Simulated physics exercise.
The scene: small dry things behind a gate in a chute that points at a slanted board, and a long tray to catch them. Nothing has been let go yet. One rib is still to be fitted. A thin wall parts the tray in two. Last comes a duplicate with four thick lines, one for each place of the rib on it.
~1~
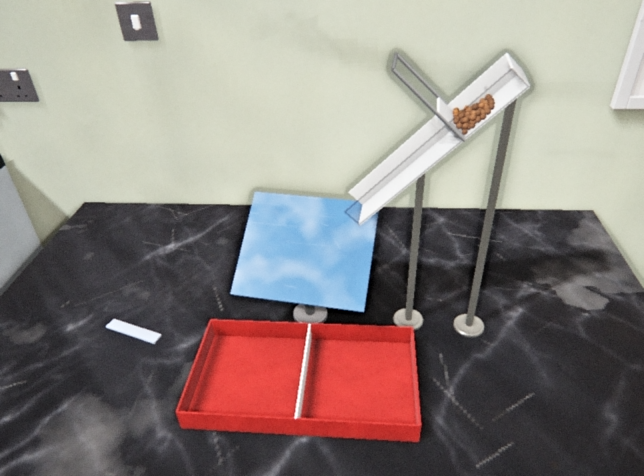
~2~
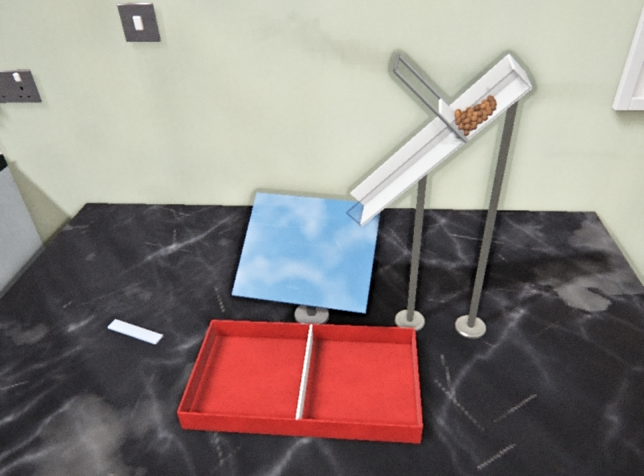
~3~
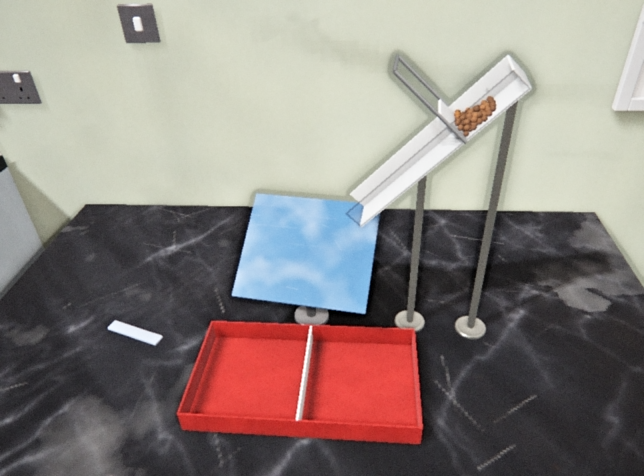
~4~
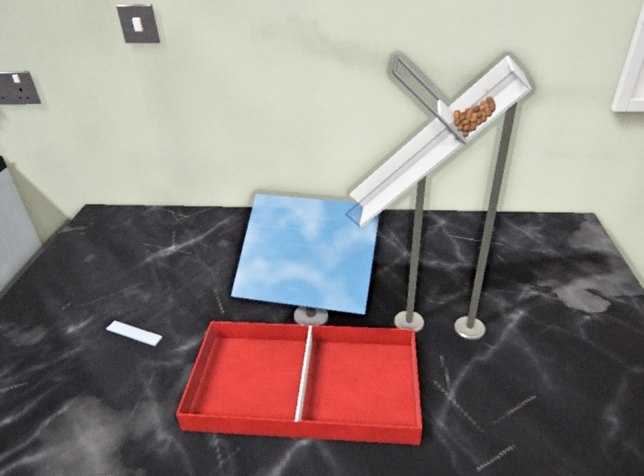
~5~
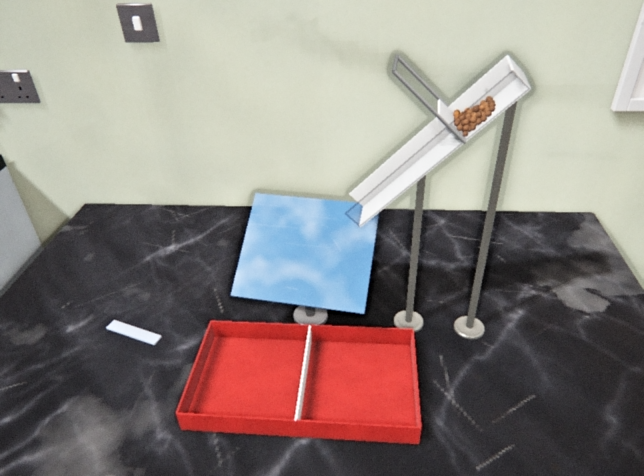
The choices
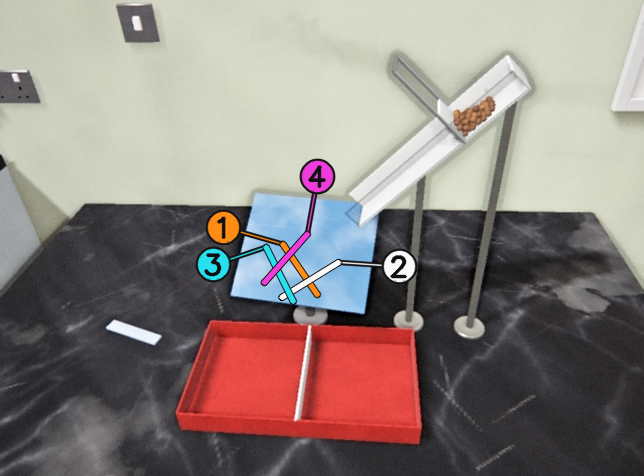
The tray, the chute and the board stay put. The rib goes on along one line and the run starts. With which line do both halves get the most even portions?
The answer is line 3.
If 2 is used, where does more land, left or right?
More lands on the left.
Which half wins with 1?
The right half.
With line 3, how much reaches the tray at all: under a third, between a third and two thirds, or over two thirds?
It is over two thirds.
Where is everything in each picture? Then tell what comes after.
The first frame shows load behind the gate at (468, 115), cereal balls; lip of the chute at (362, 215), sloping fairly steeply.
The second frame shows middle of the board at (307, 249), tilted fairly steeply; middle of its low edge at (297, 304); of its high edge at (317, 198).
The third frame shows front corners of the tray at (178, 414) and (422, 428); front end of its middle wall at (297, 421); gate still shut at (443, 111).
The fourth frame shows middle of the load at (469, 117); lip at (362, 217).
The fifth frame shows middle of the load at (469, 117); lip at (362, 216).
On the marked copy, line 1 from (282, 244) to (317, 294); line 2 from (338, 262) to (281, 297); line 3 from (266, 247) to (293, 301); line 4 from (307, 234) to (264, 282).
With 1, of what is caught, a small part in the left half, most in the right.
With 2, of what is caught, nearly all in the left half, a stray few in the right.
With 3, of what is caught, about a third in the left half, about two thirds in the right.
With 4, of what is caught, nearly all in the left half, a small part in the right.
